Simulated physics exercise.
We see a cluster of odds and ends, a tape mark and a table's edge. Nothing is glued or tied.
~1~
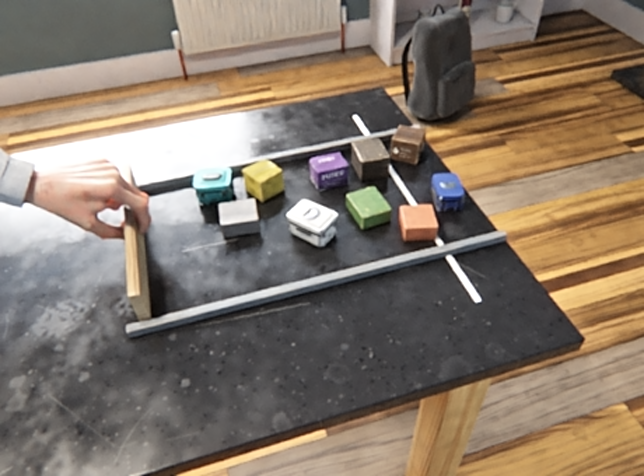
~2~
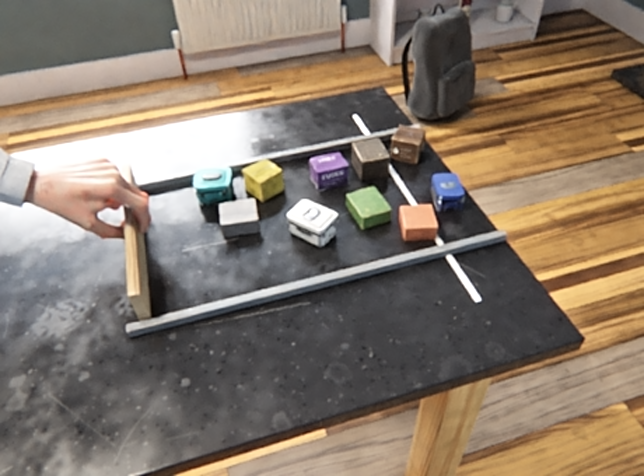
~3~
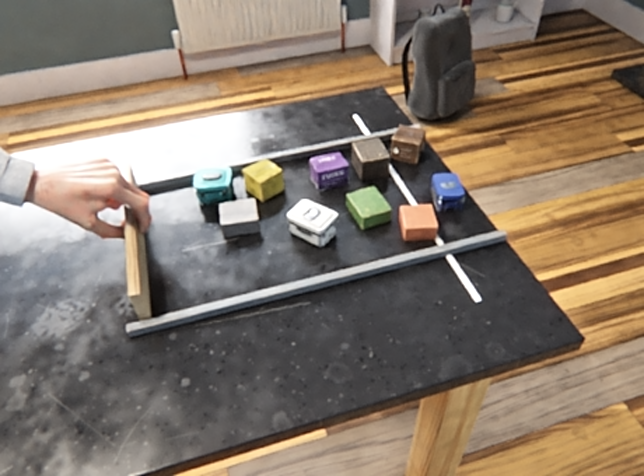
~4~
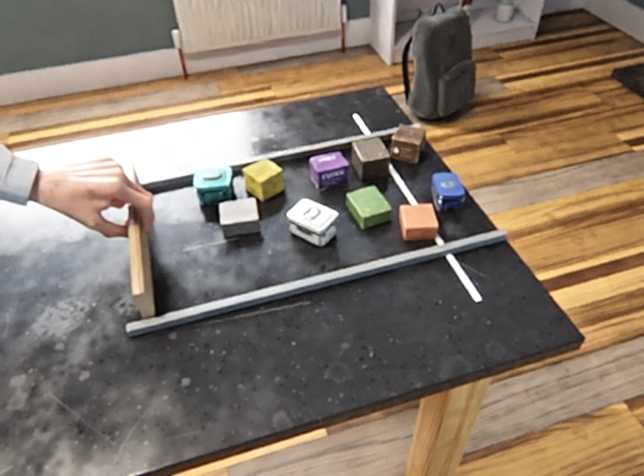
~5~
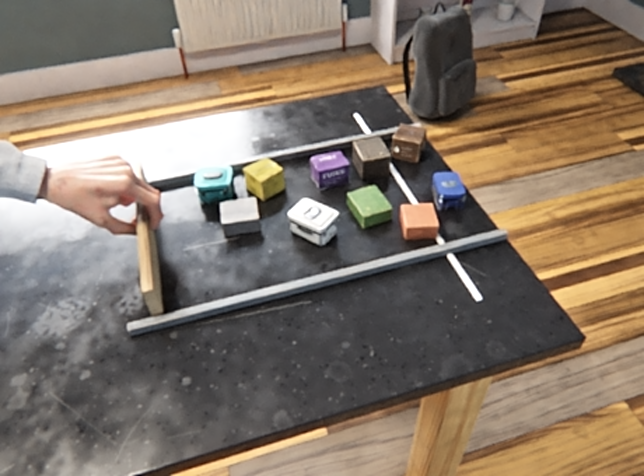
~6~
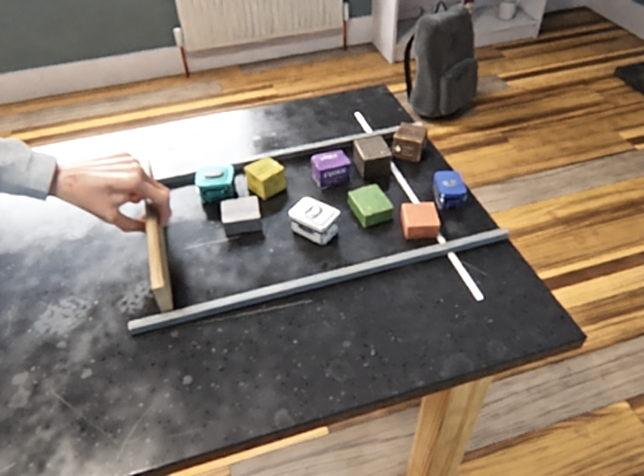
In the video, small colored blocks and boxes sit between two rails on a dark table, some near a white tape line, while a hand holds a wooden board at the left, then slides it slightly rightward toward the nearly motionless objects.
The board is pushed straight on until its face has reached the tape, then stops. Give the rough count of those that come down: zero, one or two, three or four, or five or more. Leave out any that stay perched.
In the end the number that fall off is three or four.
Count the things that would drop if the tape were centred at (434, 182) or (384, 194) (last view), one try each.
In that order 6 and 2.
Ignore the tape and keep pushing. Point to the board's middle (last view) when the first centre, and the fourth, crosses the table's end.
First at (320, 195), next at (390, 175).
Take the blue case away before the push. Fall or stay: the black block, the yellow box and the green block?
The black block goes over; the yellow box is kept; the green block survives.
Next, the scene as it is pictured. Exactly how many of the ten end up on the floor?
In all, 4 of them.
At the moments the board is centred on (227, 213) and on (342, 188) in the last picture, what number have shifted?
By then 3, and 9.
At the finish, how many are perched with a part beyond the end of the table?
The number is 2.
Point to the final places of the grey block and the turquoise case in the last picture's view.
The grey block stops around (420, 175); the turquoise case around (401, 144).
Soon after, none off yet; blue case at rest near (449, 191); brown box at rest near (410, 142); orange block at rest near (420, 220).
Then, none off yet; blue case at rest near (449, 191); brown box moved about its own width near (428, 138); orange block at rest near (420, 220).
Further on, one off so far; blue case moving near (454, 190); brown box falling near (441, 330); orange block moved about its own width near (451, 221).
At rest, the number that fall off is three or four; fallen, purple box, black block, brown box and blue case.
